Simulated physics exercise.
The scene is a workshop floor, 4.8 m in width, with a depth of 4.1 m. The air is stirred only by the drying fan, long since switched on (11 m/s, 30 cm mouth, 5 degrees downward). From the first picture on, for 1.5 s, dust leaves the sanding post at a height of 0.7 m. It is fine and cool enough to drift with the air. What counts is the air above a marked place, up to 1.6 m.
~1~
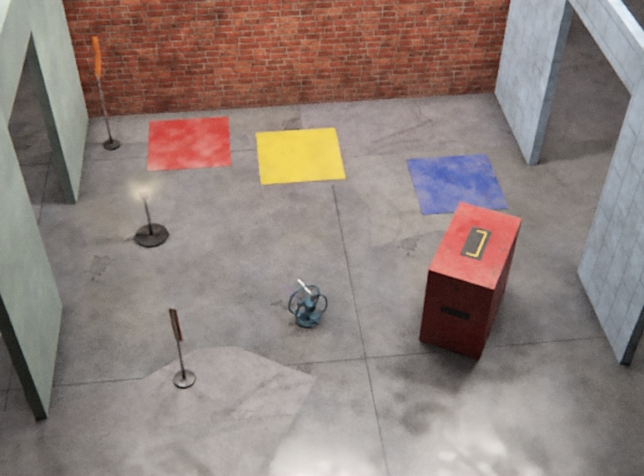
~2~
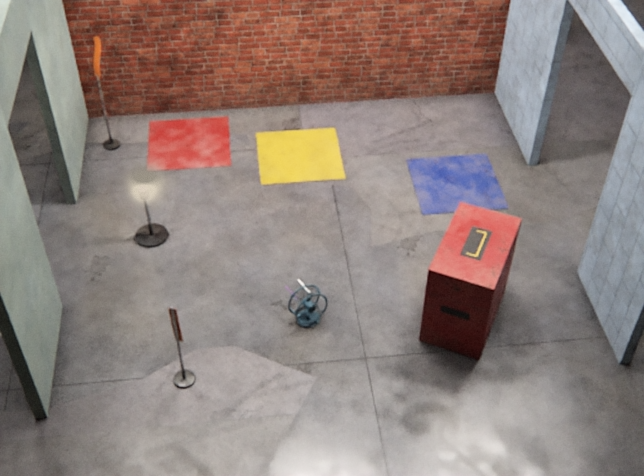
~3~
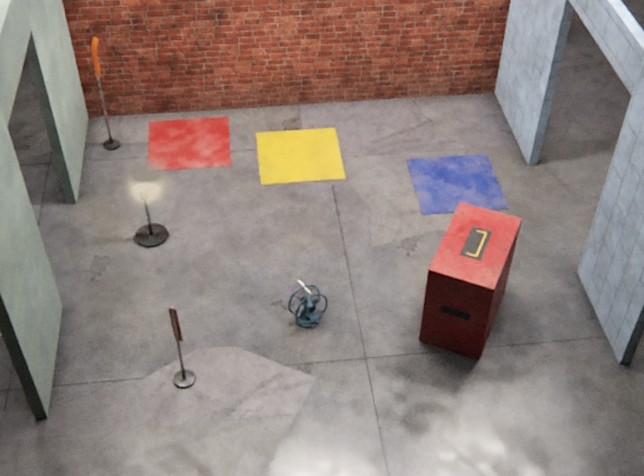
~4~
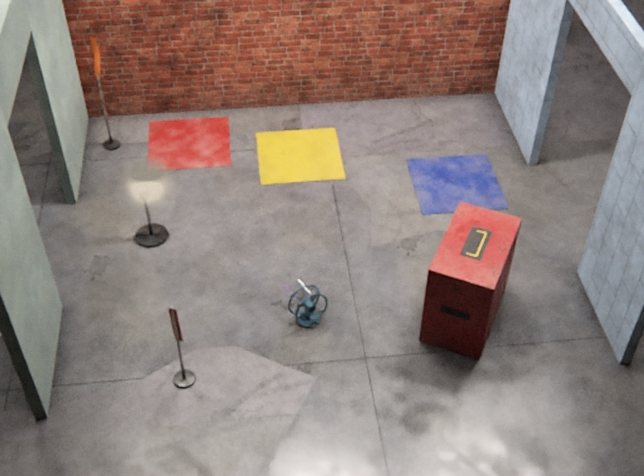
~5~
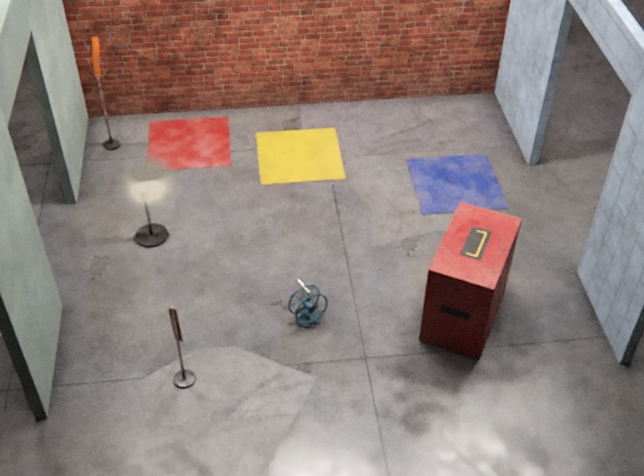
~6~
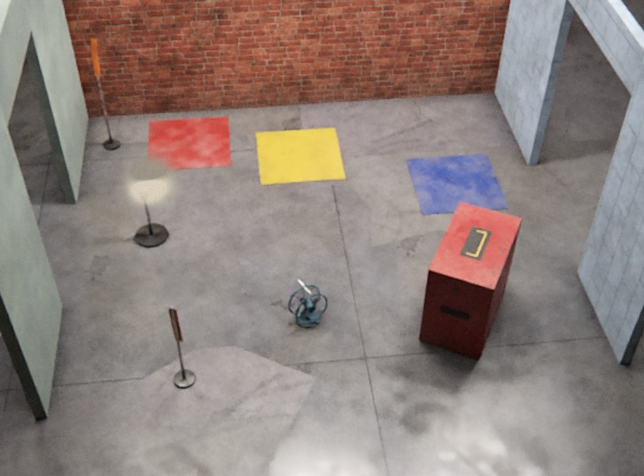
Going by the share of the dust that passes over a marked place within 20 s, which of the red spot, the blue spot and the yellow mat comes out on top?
The red one.
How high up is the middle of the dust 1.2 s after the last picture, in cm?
Roughly 40 cm up.
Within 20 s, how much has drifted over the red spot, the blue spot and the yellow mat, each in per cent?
Roughly 40 % red, 0 % blue, 0 % yellow.
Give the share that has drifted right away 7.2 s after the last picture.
Some 100 per cent.
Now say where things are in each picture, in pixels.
In the first frame, the dust is thickest near (142, 186), the sanding post stands at (145, 197) and the drying fan is at (308, 304).
In the second frame, the dust is thickest near (144, 185), the blue spot is centred on (456, 183), the red spot is centred on (189, 143) and the yellow mat is centred on (299, 155).
In the third frame, the dust is thickest near (146, 184), a ribbon ends at (96, 38) and a ribbon ends at (179, 341).
In the fourth frame, the dust is thickest near (147, 183) and the top of a packing case is at (477, 243).
In the fifth frame, the dust is thickest near (148, 182).
In the sixth frame, the dust is thickest near (149, 181), a ribbon ends at (93, 39) and a ribbon ends at (179, 341).
Then, 1.2 s after the last picture, 0 % is gone from the area; 0 % has passed over the blue spot, 12 % over the red spot and 0 % over the yellow mat, and the middle of the rest is near (149, 159).
Then, 3.2 s after the last picture, 71 % is gone from the area; 0 % has passed over the blue spot, 35 % over the red spot and 0 % over the yellow mat.
Then, 7.2 s after the last picture, 99 % is gone from the area; 0 % has passed over the blue spot, 35 % over the red spot and 0 % over the yellow mat.
Then, 19.2 s after the last picture, 100 % is gone from the area; 0 % has passed over the blue spot, 35 % over the red spot and 0 % over the yellow mat.
